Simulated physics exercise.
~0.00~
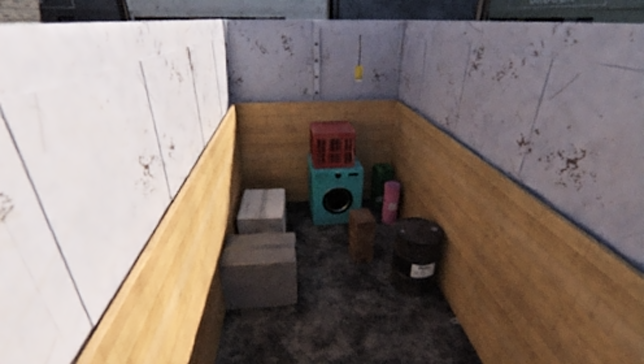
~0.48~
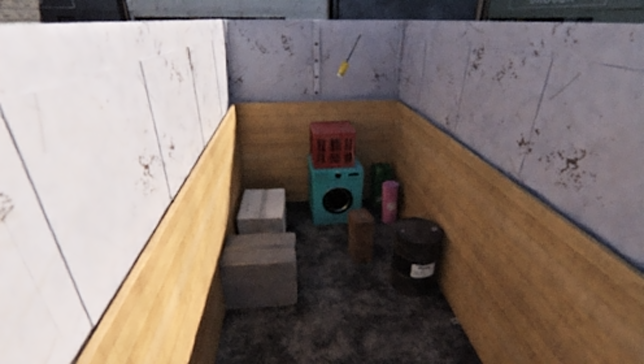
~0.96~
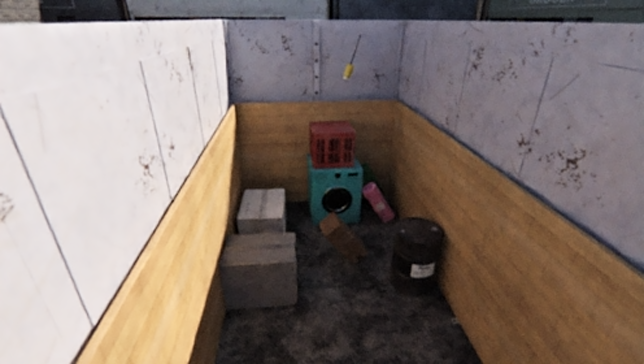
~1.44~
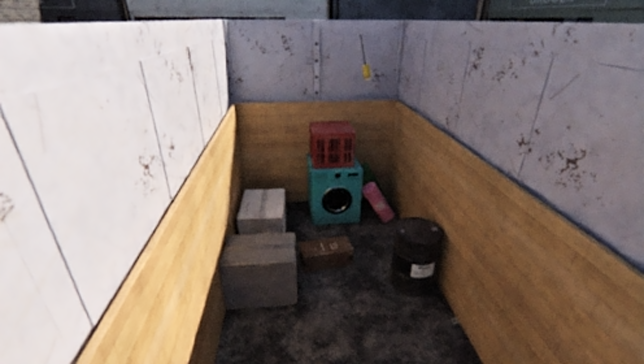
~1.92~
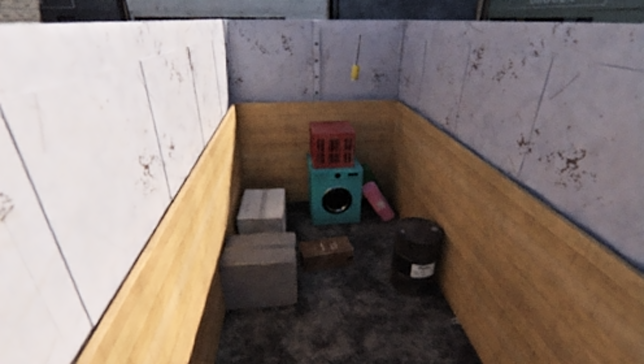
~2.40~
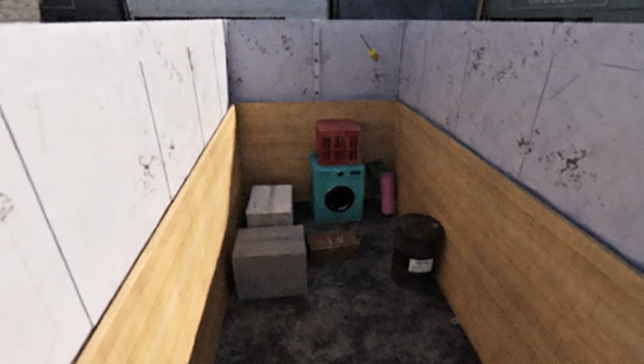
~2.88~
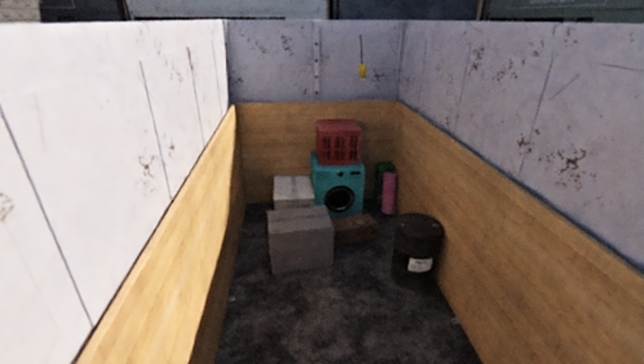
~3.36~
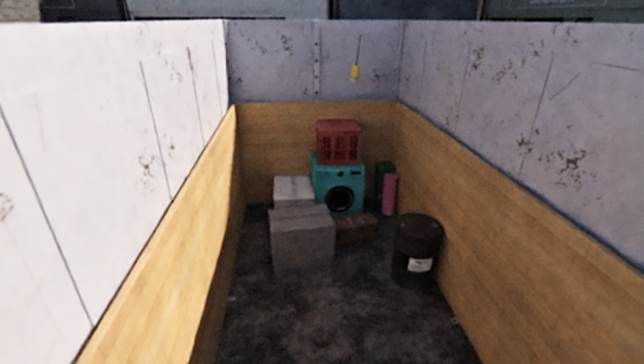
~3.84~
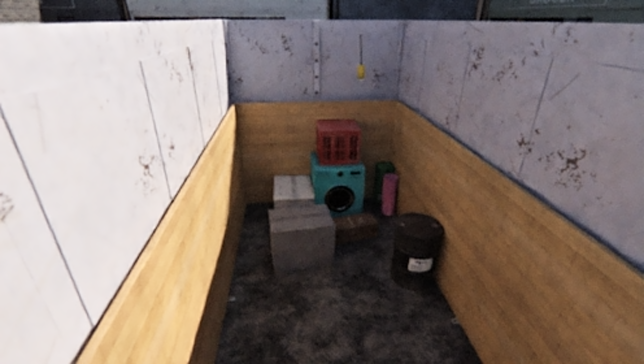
A brown box topples onto its side, then grey and white boxes slide right.
